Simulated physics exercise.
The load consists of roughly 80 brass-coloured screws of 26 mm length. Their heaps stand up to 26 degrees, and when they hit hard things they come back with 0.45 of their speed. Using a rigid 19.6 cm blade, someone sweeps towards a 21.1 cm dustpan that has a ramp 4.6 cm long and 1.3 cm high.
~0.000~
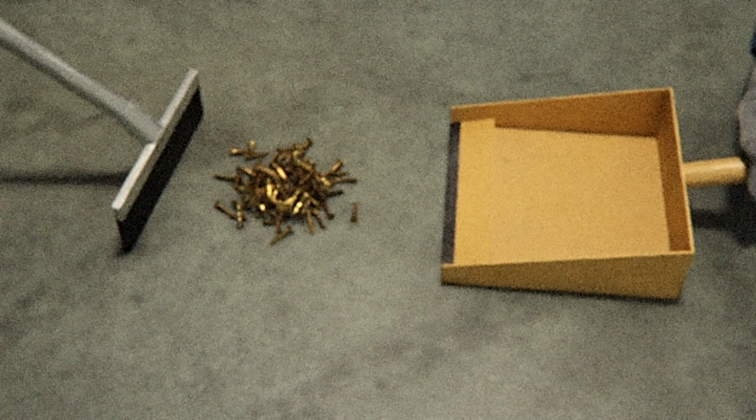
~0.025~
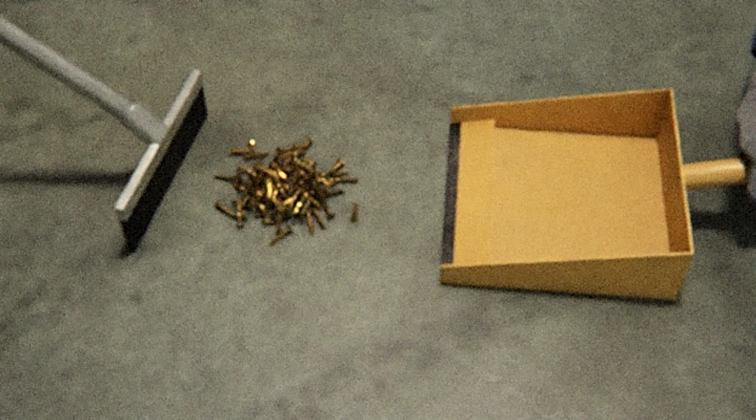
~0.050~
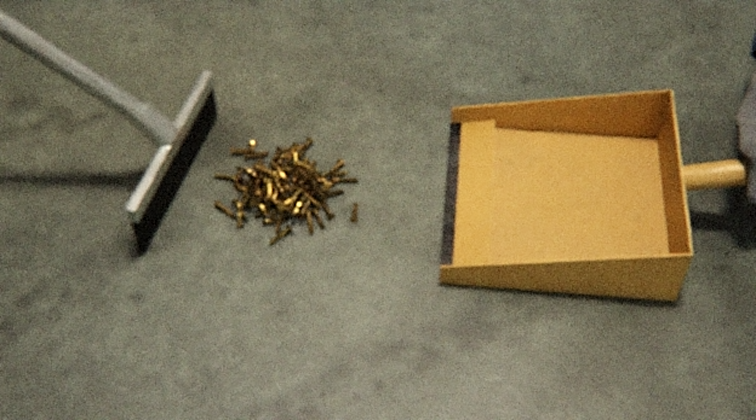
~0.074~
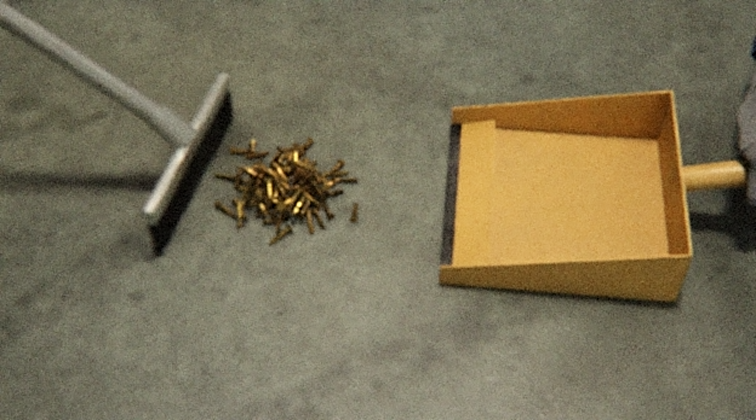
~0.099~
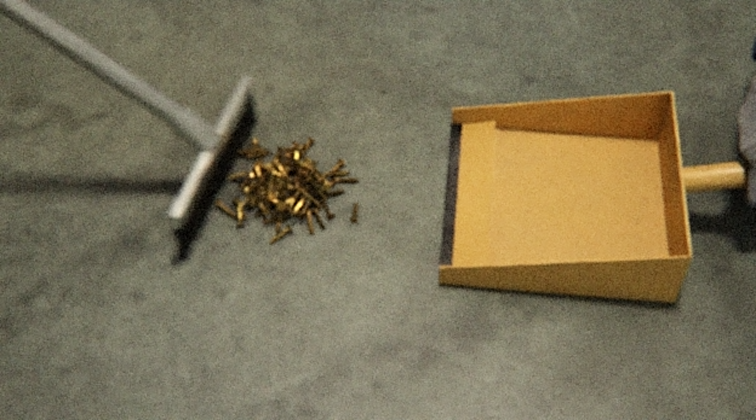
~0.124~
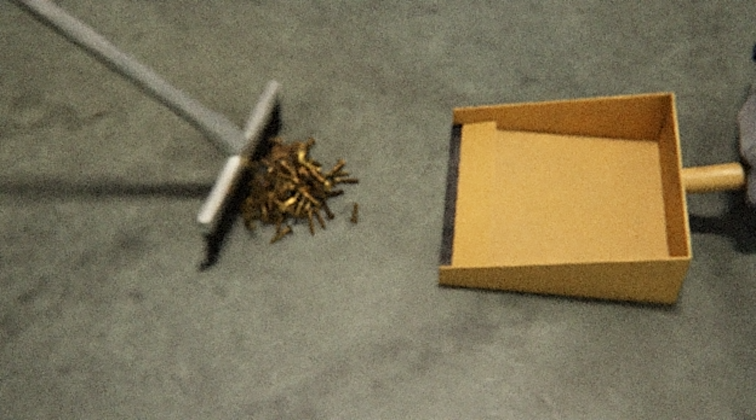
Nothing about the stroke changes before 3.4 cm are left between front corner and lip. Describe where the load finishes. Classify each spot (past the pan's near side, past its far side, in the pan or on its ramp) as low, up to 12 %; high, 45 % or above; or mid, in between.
Near side low, far side low, pan high.
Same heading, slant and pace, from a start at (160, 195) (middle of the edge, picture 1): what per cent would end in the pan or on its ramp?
It would come to about 60 in a hundred.
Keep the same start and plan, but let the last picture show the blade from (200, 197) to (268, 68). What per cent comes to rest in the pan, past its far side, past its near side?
Per cent by place - pan 30, far side 5, near side 0.
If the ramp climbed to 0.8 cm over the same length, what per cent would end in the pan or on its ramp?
Something like 60 per cent, ramp included.
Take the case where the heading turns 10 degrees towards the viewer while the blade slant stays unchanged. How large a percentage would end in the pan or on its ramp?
In that case some 50 per cent.
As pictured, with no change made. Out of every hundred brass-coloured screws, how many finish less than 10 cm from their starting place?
Roughly 0 in a hundred.
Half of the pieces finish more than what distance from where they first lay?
About 18 cm.
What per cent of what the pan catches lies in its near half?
Share: Approx. 60 %.
After 0.21 s, middle of the blade 10 cm from the lip; 0 % over the lip, far side 0 %, near side 0 %.
After 0.26 s, middle of the blade 6 cm from the lip; 0 % over the lip, far side 0 %, near side 0 %.
After 0.46 s, middle of the blade 5 cm from the lip; 55 % over the lip, far side 0 %, near side 5 %.
By 1.2 s all is still; near side 5 %, far side 0 %, pan 55 %, in front of the lip or behind the blade 40 %.
